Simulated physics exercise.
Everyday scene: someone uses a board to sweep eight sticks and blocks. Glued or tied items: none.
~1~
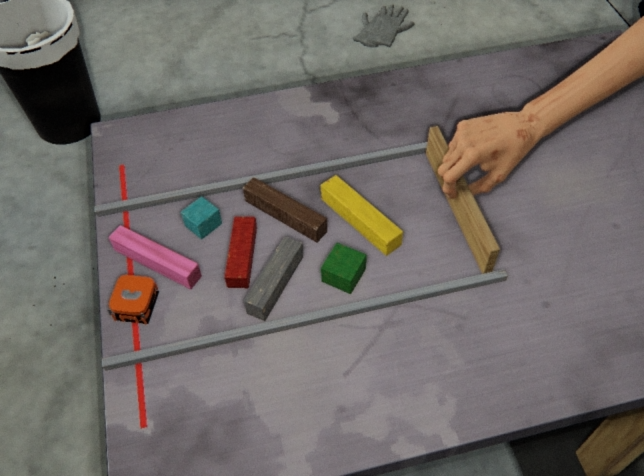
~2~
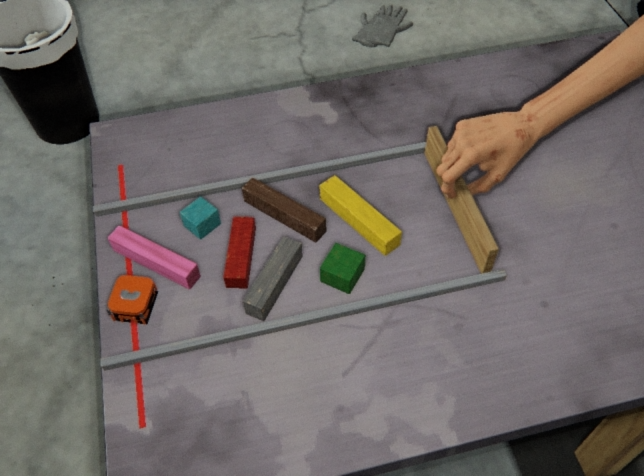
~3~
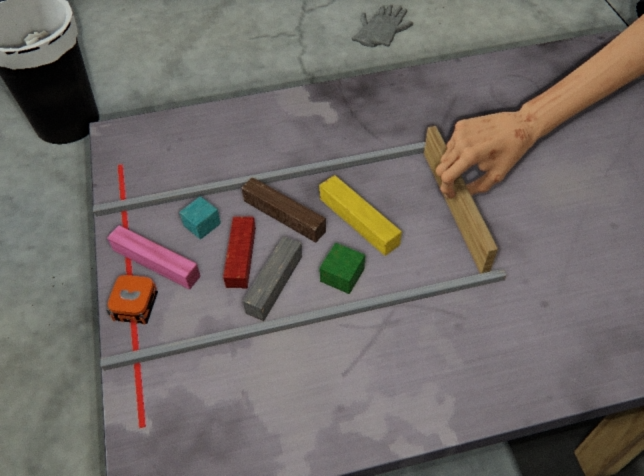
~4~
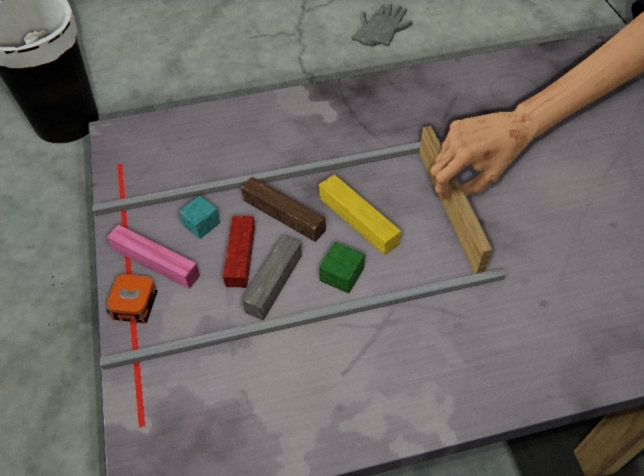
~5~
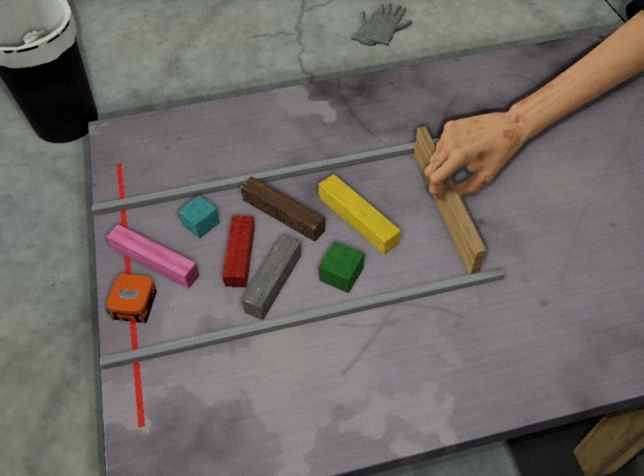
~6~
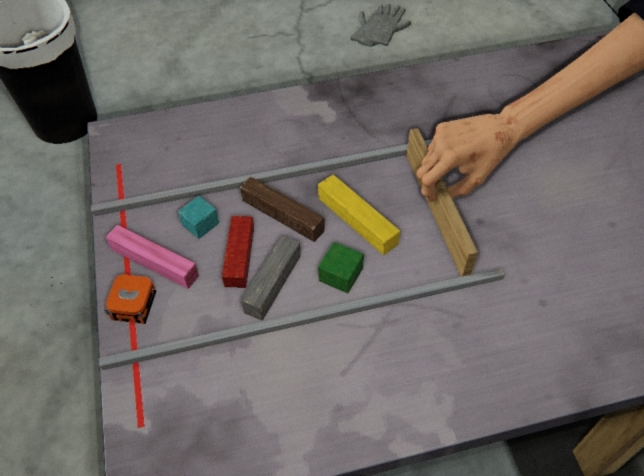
In the video, a hand grips a wooden board at the right of colourful sticks and blocks lying between two grey rails, holds it nearly still at first, then slides it slightly left while the objects stay in place.
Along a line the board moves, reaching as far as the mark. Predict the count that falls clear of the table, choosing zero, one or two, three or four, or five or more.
The count is five or more.
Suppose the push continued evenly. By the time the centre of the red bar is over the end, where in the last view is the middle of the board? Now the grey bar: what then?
With the red bar it sits around (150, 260), with the grey bar around (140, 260).
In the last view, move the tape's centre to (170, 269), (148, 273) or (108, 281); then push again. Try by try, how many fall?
Going through each try, you'd get 2, 4 and 7.
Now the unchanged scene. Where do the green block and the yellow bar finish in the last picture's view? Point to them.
(112, 331) and (114, 262).
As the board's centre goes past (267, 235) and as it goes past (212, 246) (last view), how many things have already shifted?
At first I count 7, and then 8.
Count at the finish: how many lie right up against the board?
The number is 2.
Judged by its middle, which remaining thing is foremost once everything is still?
That would be the brown bar.
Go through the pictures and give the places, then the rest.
In the first frame, orange case (134, 300); pink stick (155, 257); turquoise block (202, 218); board (459, 197); tape (131, 278).
In the second frame, pink stick (154, 257); grey bar (274, 278).
In the third frame, turquoise block (200, 218); yellow bar (359, 214).
In the fourth frame, orange case (133, 299); board (452, 197).
In the fifth frame, pink stick (153, 256); green block (342, 267).
In the sixth frame, orange case (132, 299); pink stick (152, 257); turquoise block (199, 217); board (439, 200); tape (128, 277).
Soon after, none off yet; orange case at rest near (132, 299); pink stick at rest near (152, 257); turquoise block at rest near (199, 217).
After that, none off yet; orange case at rest near (132, 299); pink stick displaced a little near (140, 256); turquoise block moving near (191, 214).
And then, none off yet; orange case tilting well over near (77, 325); pink stick tilting a little near (83, 256); turquoise block displaced well along near (116, 224).
In the end, the number that fall off is five or more; gone, grey bar, red bar, turquoise block, pink stick and orange case.
